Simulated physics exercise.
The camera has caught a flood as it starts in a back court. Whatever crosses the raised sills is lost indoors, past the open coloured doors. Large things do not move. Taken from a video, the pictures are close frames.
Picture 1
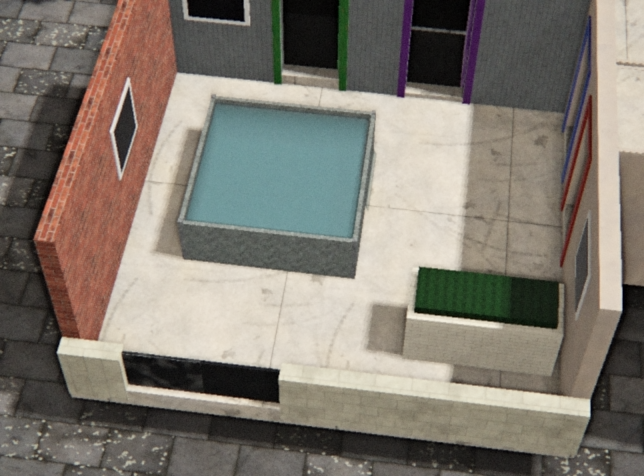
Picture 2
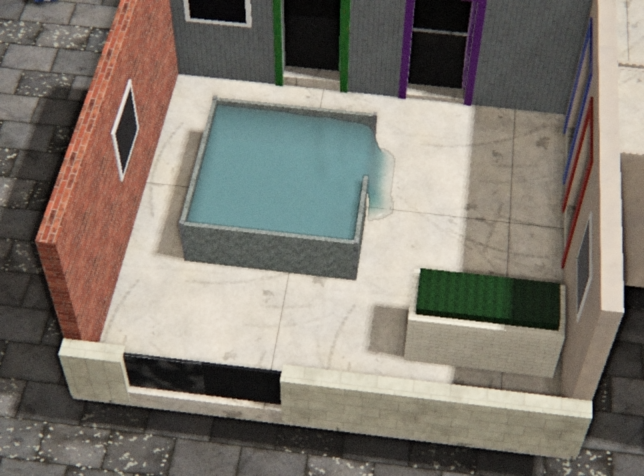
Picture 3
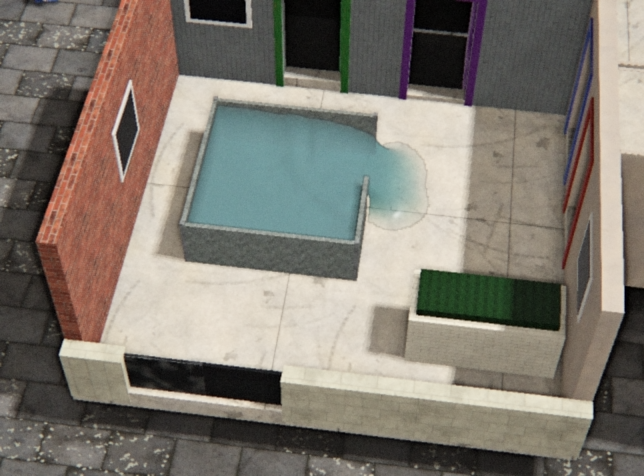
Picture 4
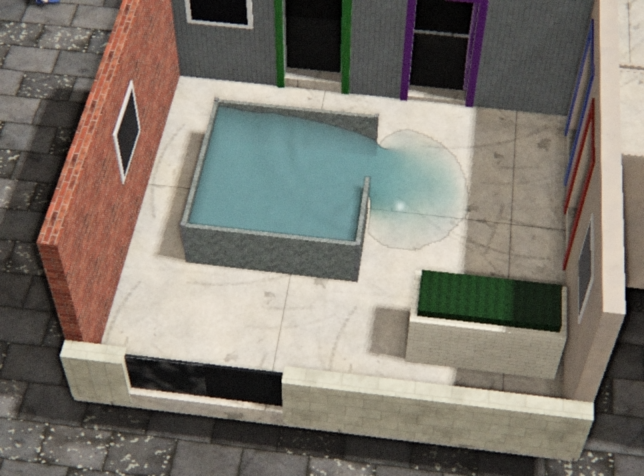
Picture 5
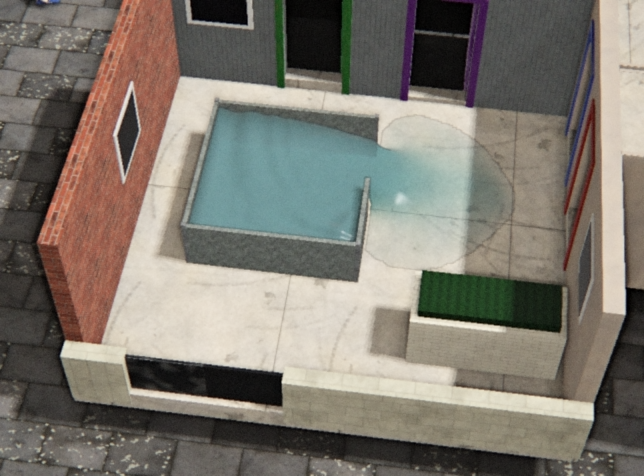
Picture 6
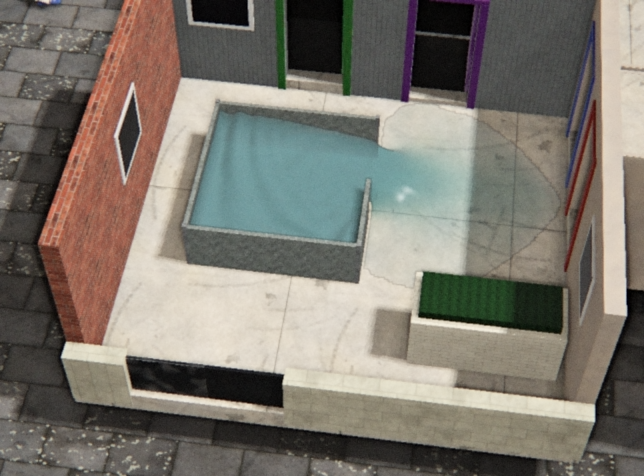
The clip opens on a walled court where a square tank of blue water stands whole and still near a green-topped planter. A gap appears in the tank's right side and water pours through it, then fans out in a widening, rounded sheet across the pale floor toward the right wall.
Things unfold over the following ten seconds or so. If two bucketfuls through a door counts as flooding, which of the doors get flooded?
The green door does not get flooded; the blue door gets flooded; the purple door gets flooded; the red door gets flooded.
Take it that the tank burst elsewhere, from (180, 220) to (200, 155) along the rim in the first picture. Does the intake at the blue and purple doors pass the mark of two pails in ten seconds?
The blue door exceeds the limit and the purple door exceeds the limit.
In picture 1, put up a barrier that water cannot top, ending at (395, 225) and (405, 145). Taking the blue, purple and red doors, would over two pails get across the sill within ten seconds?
Note - blue: Does not reach it; purple: Crosses the line; red: Does not reach it.
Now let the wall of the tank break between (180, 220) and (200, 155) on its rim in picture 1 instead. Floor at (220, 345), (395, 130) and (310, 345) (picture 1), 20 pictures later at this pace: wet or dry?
Point by point: Swamped, swamped and swamped.
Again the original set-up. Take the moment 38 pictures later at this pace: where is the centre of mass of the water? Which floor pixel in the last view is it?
It is near (388, 217).
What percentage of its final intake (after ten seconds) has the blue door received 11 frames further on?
I'd put it at about 30 per cent.
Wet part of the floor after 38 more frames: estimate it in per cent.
Estimate: Some 90 in a hundred.
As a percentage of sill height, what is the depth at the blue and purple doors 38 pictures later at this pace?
Near 140 and 180 per cent, in that order.
A moment on, water covers 35 % of the floor; the green door not reached, the blue door under two buckets in, the purple door wet at the sill, nothing in, the red door under two buckets in.
Next, water covers 35 % of the floor; the green door not reached, the blue door far over two buckets in, the purple door under two buckets in, the red door over two buckets in.
Then, water covers 50 % of the floor; the green door not reached, the blue door far over two buckets in, the purple door over two buckets in, the red door far over two buckets in.
Later, water covers 90 % of the floor; the green door wet at the sill, nothing in, the blue door far over two buckets in, the purple door far over two buckets in, the red door far over two buckets in.
In the end, water covers 95 % of the floor; the green door wet at the sill, nothing in, the blue door far over two buckets in, the purple door far over two buckets in, the red door far over two buckets in.
